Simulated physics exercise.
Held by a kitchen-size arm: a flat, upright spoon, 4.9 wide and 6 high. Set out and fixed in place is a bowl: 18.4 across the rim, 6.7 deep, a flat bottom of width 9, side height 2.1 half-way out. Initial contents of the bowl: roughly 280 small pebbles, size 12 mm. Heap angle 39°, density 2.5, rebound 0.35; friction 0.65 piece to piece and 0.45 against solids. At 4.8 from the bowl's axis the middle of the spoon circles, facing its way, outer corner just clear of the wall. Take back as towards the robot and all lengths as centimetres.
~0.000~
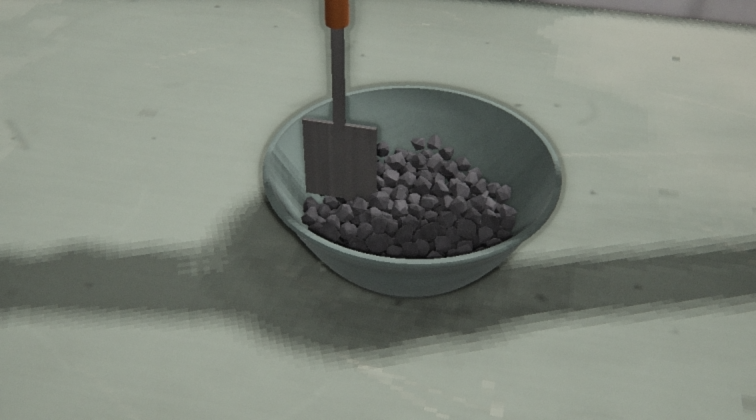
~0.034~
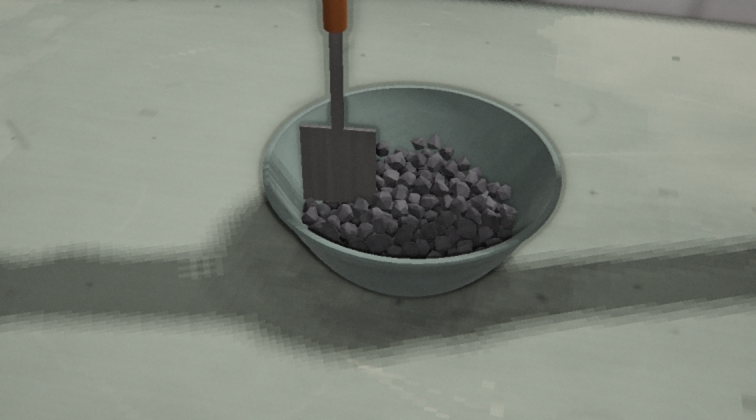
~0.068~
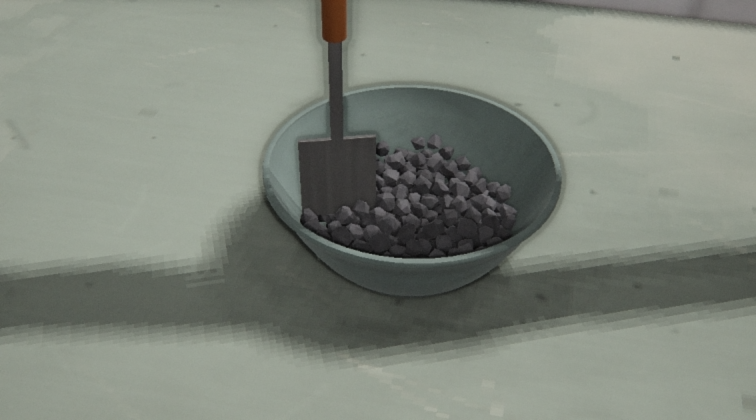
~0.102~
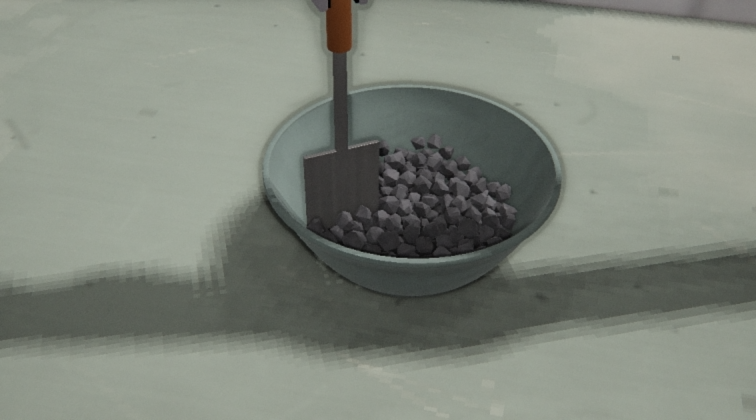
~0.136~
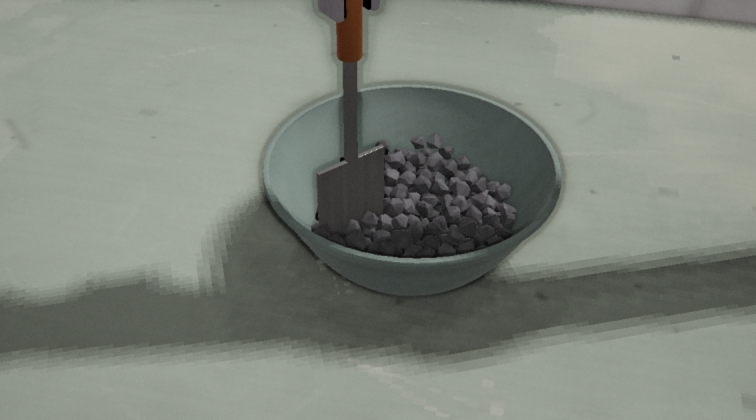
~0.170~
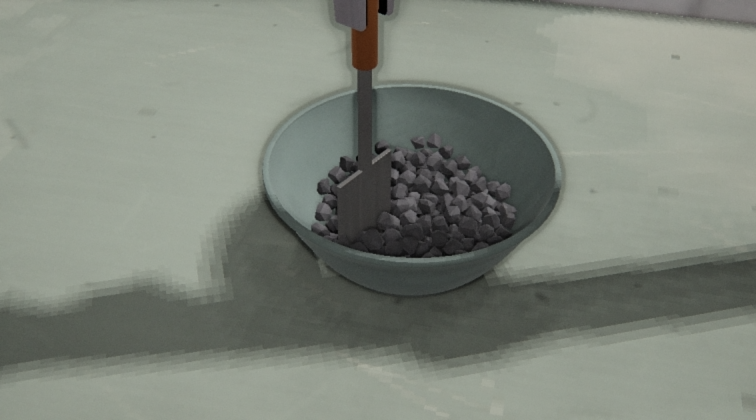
On a pale, shadow-streaked floor, a flat metal spatula with an orange handle stood upright in a bowl of small grey stones, then sank a little, moved slightly right and turned partly edge-on.
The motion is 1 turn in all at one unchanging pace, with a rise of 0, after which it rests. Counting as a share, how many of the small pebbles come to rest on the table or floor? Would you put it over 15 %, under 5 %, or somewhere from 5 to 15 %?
I would put it from 5 to 15 %.
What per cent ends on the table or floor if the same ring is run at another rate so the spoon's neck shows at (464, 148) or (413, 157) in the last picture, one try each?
Near 25 in a hundred for the first and near 20 in a hundred for the second.
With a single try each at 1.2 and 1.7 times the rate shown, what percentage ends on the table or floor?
I'd expect about 10 per cent, then about 20 per cent.
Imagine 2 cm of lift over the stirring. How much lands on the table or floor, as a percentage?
Near 0 in a hundred.
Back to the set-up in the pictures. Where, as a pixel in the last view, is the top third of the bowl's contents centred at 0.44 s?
Upper-third centre: Approx. (481, 179) px.
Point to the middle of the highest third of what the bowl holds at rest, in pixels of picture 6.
About (338, 215).
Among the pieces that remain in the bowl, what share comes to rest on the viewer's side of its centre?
Roughly 70 per cent.
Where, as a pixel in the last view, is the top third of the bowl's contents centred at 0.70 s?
Estimated centre: (351, 146).
After 0.44 s, 179° round, highest piece 8 above the table; 277 in the bowl, 2 on the table or floor, 4 in flight or on the tool.
After 0.70 s, 294° round, highest piece 8 above the table; 271 in the bowl, 10 on the table or floor, 2 in flight or on the tool.
After 1.03 s, 0° round, highest piece 7 above the table; 263 in the bowl, 20 on the table or floor.
After 1.73 s, 0° round, highest piece 7 above the table; 263 in the bowl, 20 on the table or floor.
In the end, 263 in the bowl, 20 on the table or floor. That is 7 % on the table or floor.
